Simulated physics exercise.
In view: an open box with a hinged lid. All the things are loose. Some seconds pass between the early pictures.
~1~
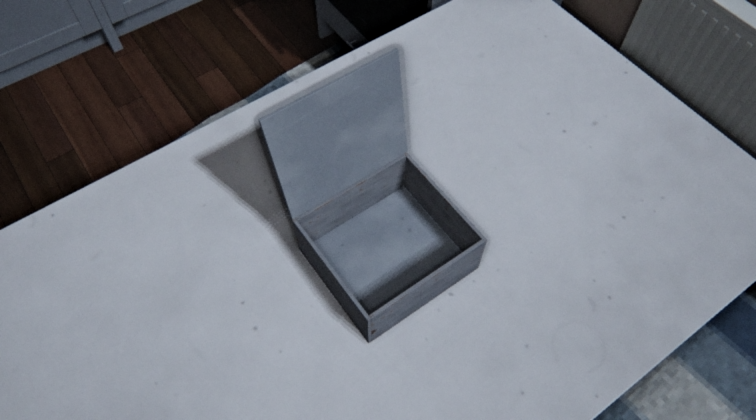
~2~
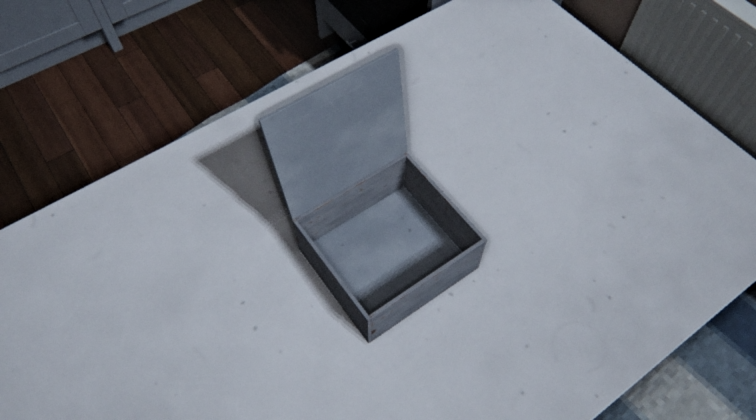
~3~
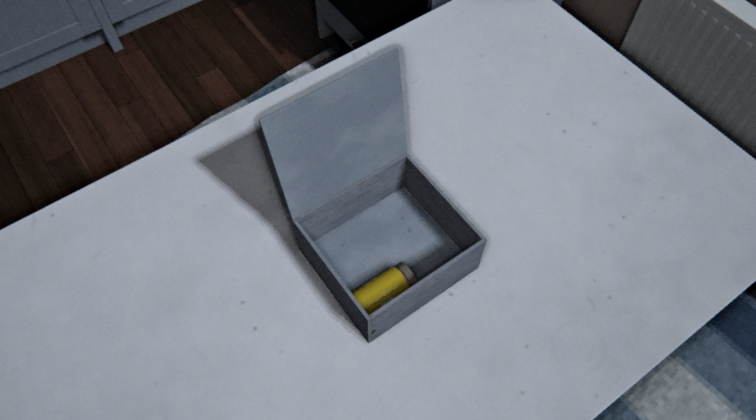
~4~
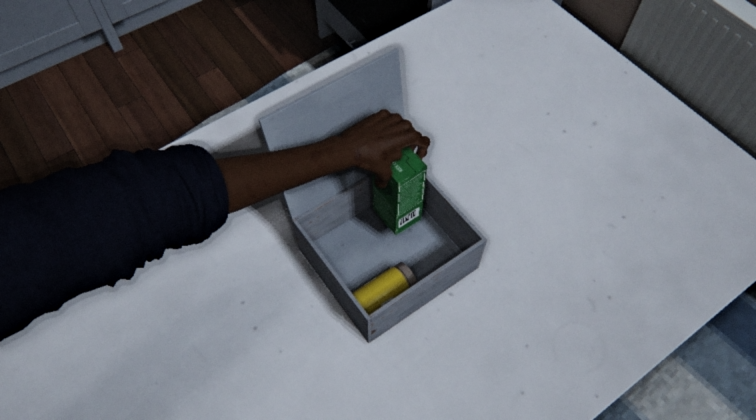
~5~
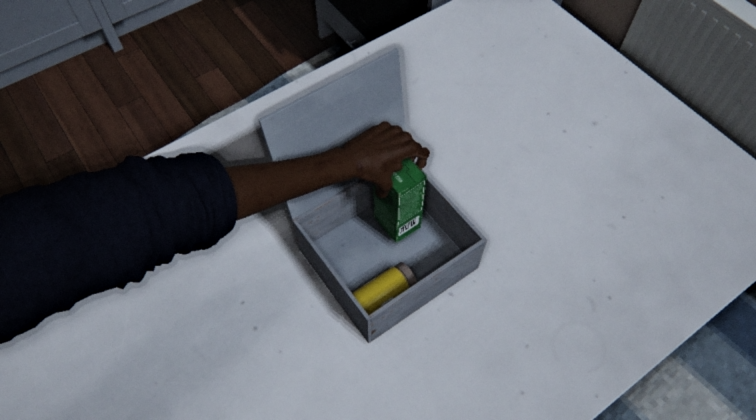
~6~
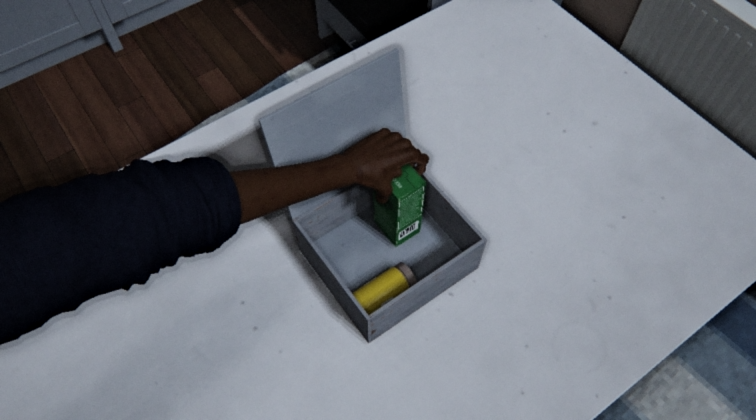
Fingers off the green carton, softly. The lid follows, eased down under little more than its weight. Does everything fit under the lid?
In the end the lid stays ajar.
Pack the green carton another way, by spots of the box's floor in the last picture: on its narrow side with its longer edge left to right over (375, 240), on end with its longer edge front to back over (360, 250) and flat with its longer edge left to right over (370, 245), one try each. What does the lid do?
First, it sits on the rim; second, it stays ajar; third, it closes.
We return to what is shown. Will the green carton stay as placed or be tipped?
The green carton stays as placed.
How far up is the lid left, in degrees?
About 65°.
Then, 1.20 s on from there, lid starting down.
Then, 2.20 s on from there, lid 63° above the rim.
In the end, lid 63° above the rim; both unmoved. At the end, from the last picture's camera, green carton near (398, 203).
